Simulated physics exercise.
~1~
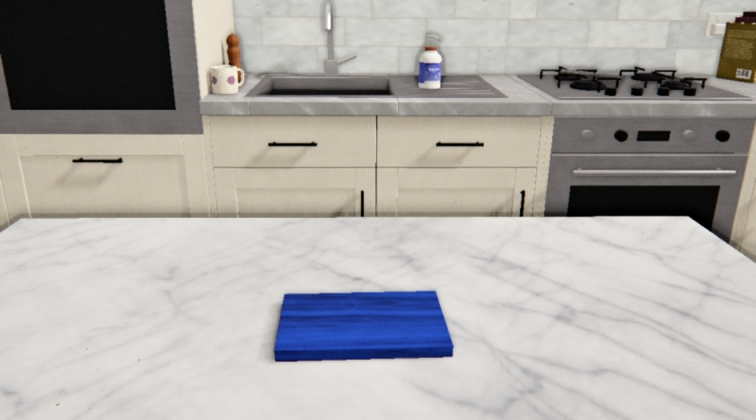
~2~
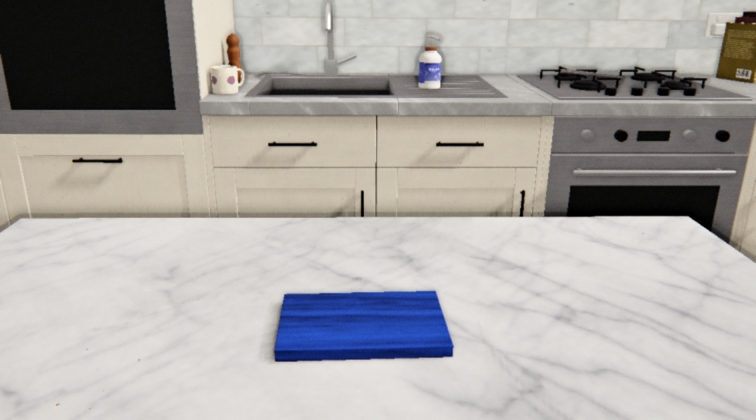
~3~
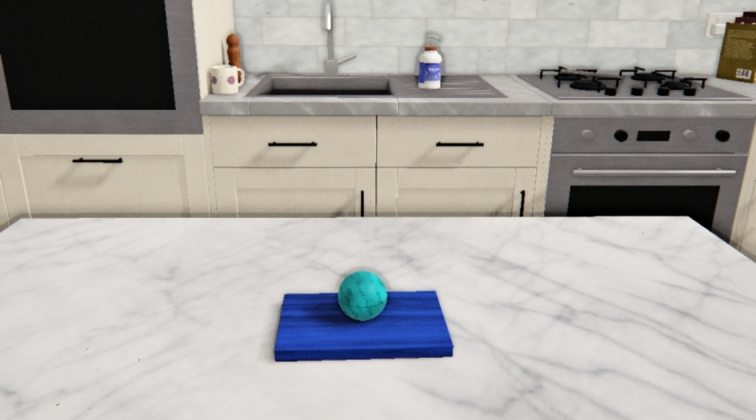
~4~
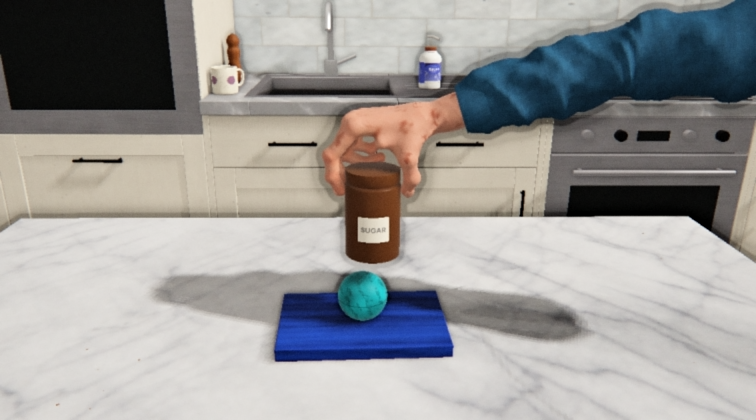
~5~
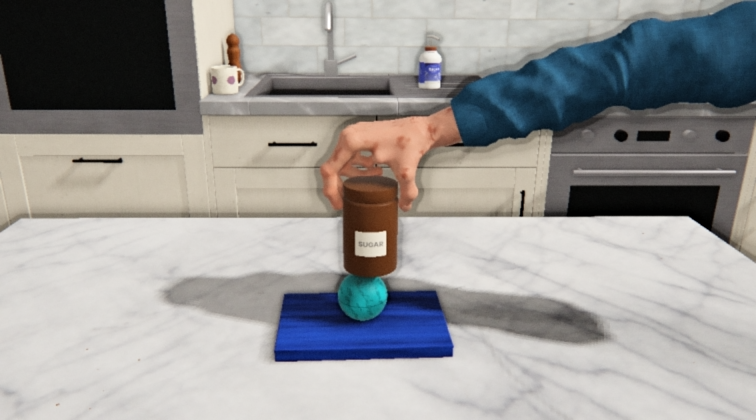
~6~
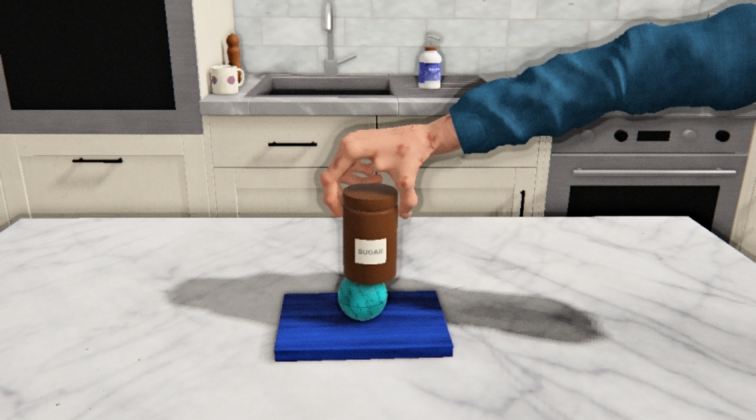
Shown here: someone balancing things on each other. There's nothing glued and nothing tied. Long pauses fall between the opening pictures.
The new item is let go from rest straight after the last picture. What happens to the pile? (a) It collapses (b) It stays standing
The answer is a.
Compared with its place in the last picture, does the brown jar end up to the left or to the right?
Direction of travel: Rightward.
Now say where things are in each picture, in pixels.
The last thing is not in view yet, in the first picture.
The last thing is not in view yet, in the second picture.
The last thing is not in view yet; turquoise ball (363, 295), in the third picture.
Coming down; brown jar (373, 211); turquoise ball (363, 295), in the fourth picture.
Coming down; brown jar (370, 226); turquoise ball (363, 295), in the fifth picture.
In place under the hand; brown jar (370, 233); turquoise ball (363, 295), in the sixth picture.
Then, 0.40 s later than the last frame, brown jar tilted by 53° near (409, 250).
Then, 0.50 s later than the last frame, brown jar now fallen.
Then, 0.90 s later than the last frame, things are still on the move.
When it is over, fallen, brown jar; the other 2 as before. End places, in pixels of the last picture, brown jar near (511, 291). The pile loses its balance.
